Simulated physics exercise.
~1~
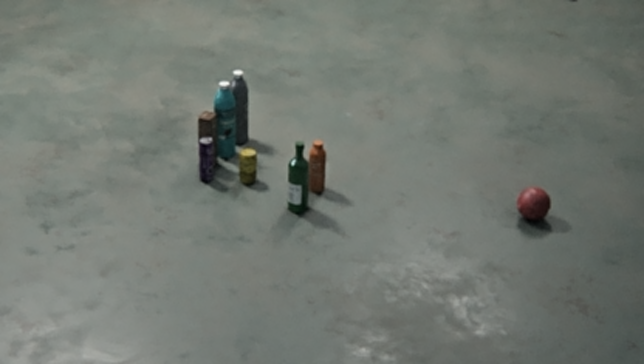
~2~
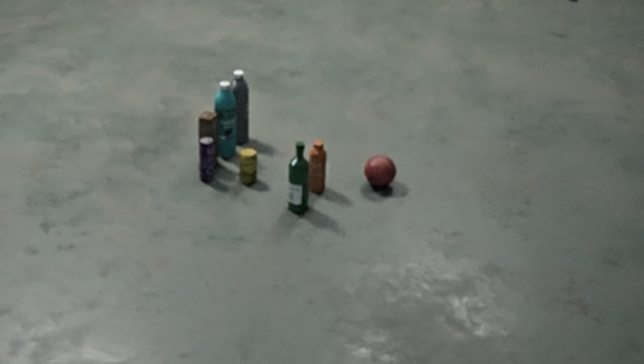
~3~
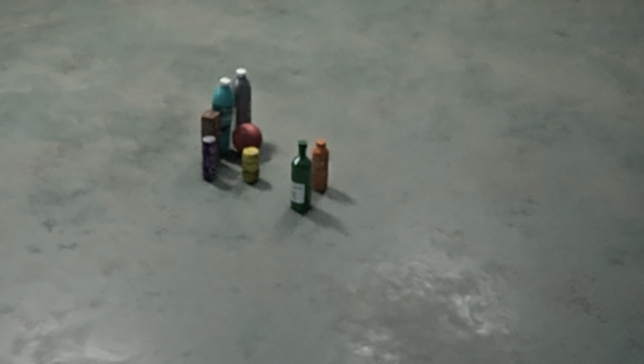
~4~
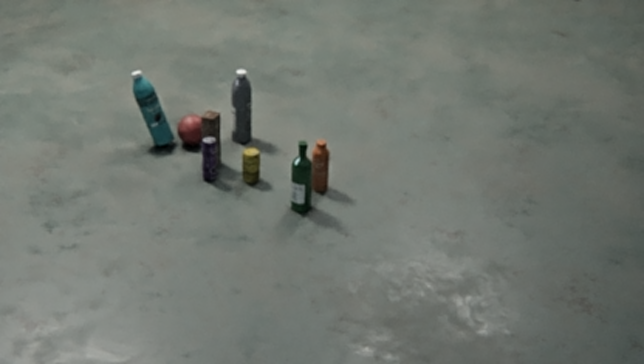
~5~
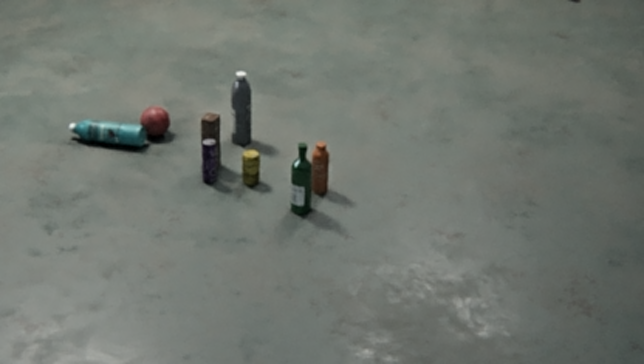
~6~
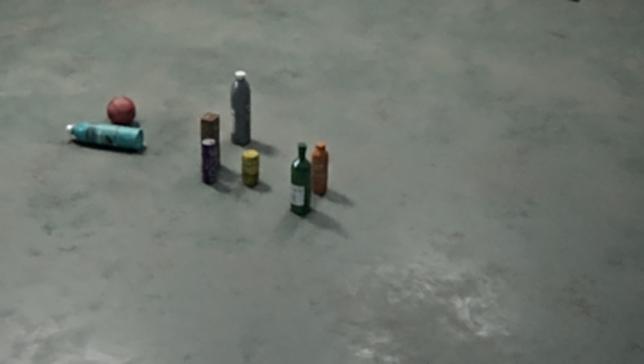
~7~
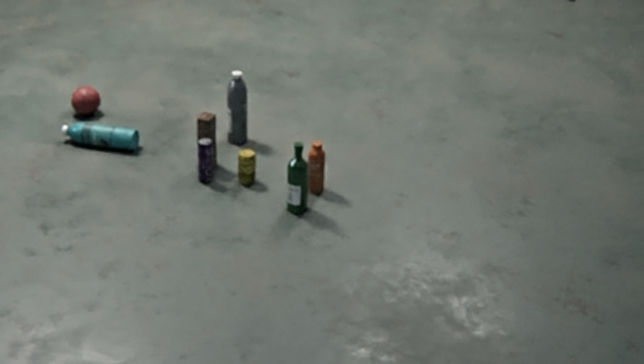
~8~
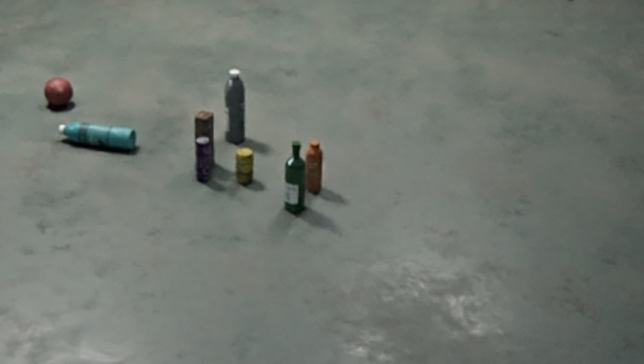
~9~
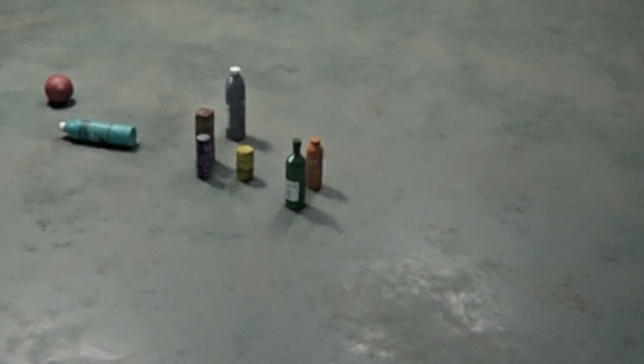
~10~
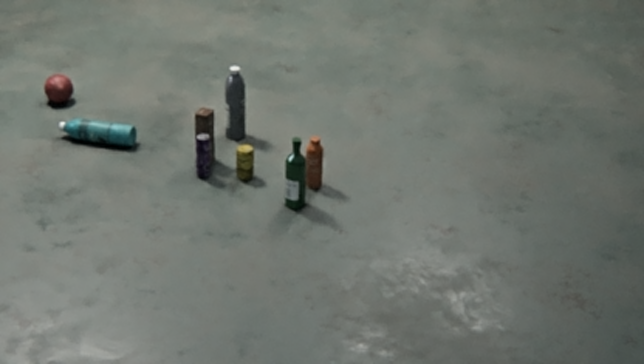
A red ball rolled left across the grey floor into a group of bottles and cans, knocking over the turquoise bottle, then rolled on past it and stopped at the far left while the other items stayed standing.
